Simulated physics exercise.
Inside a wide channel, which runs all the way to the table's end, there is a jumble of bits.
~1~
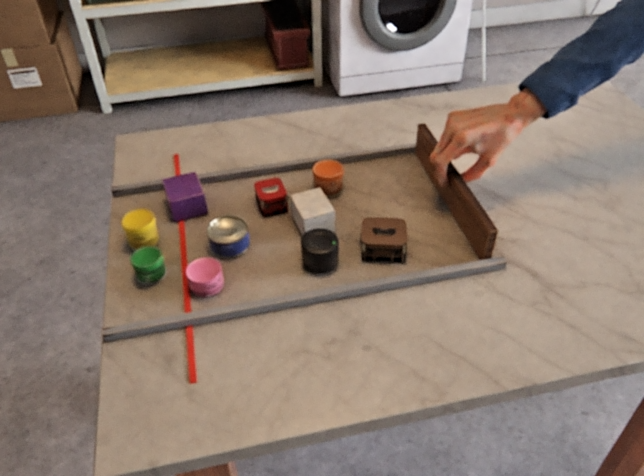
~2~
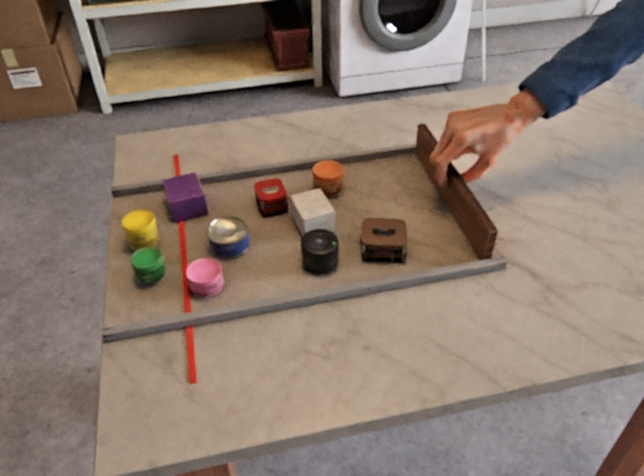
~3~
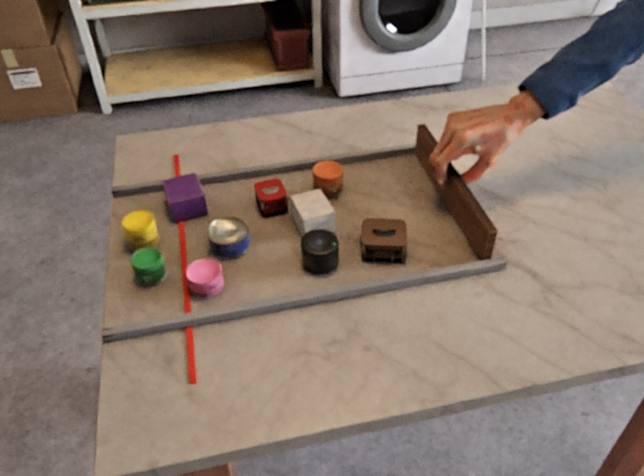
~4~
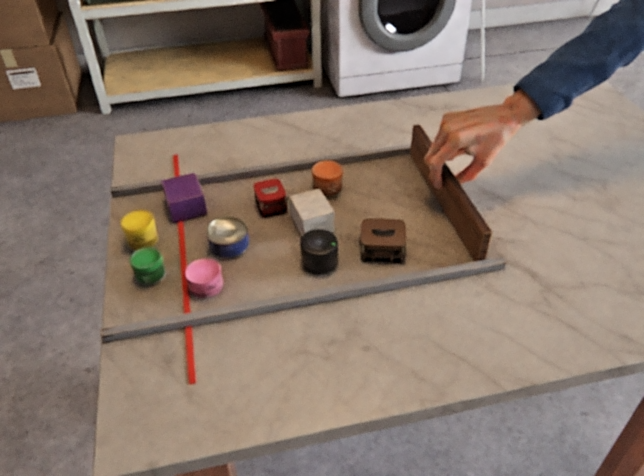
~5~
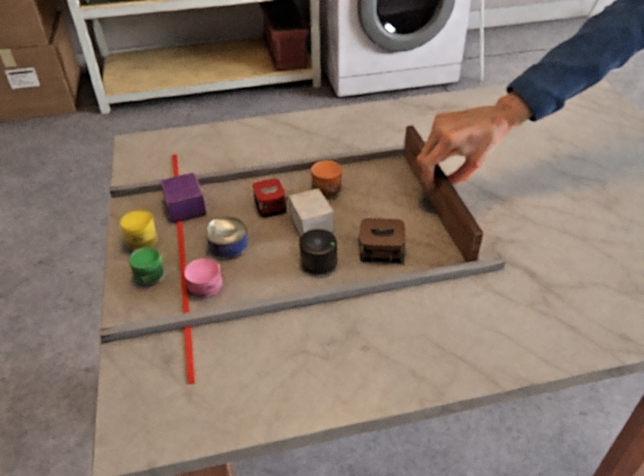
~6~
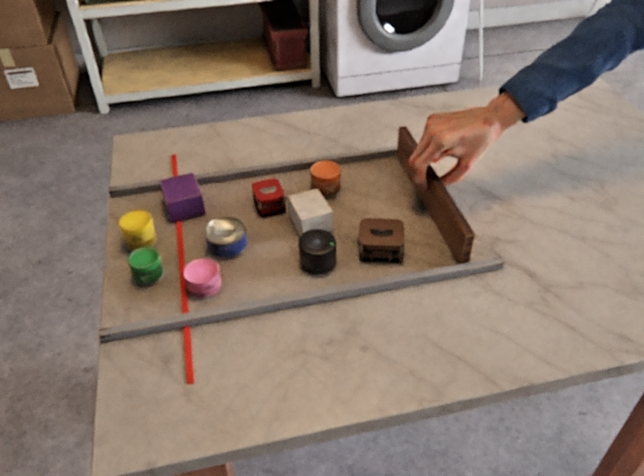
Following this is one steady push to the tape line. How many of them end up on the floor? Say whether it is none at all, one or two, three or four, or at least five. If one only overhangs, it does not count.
The sweep knocks one or a pair off.
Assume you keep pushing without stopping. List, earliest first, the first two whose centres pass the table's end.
First the pink tub, next the green pot.
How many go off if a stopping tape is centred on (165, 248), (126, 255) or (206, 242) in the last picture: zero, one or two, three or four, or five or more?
Lab note - count per position: Three to four; at least five; not one.
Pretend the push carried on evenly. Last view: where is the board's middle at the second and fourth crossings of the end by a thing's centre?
At the first moment about (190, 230), at the next about (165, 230).
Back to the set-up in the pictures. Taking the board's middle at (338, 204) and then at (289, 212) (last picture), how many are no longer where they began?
The first count is 3, and then it's 6.
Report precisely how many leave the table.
That makes a total of 2.
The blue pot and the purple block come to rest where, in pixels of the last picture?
The blue pot at (123, 257), the purple block at (119, 202).
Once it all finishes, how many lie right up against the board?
The number is 3.
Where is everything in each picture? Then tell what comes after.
Yellow tin (141, 230); green pot (149, 266); purple block (185, 196); board (451, 187); tape (183, 245), in the first frame.
Green pot (149, 266); black lid (320, 251), in the second frame.
Purple block (185, 197); pink tub (205, 278), in the third frame.
Yellow tin (140, 232); orange tin (328, 180), in the fourth frame.
Green pot (147, 266); brown case (382, 240), in the fifth frame.
Yellow tin (139, 231); green pot (147, 266); purple block (183, 197); board (431, 190); tape (181, 246), in the sixth frame.
Early on, none off yet; yellow tin at rest near (139, 231); green pot at rest near (147, 266); purple block at rest near (183, 197).
A while later, none off yet; yellow tin at rest near (139, 231); green pot at rest near (147, 266); purple block moving near (175, 198).
Finally, the number that fall off is one or two; lost, pink tub and green pot.
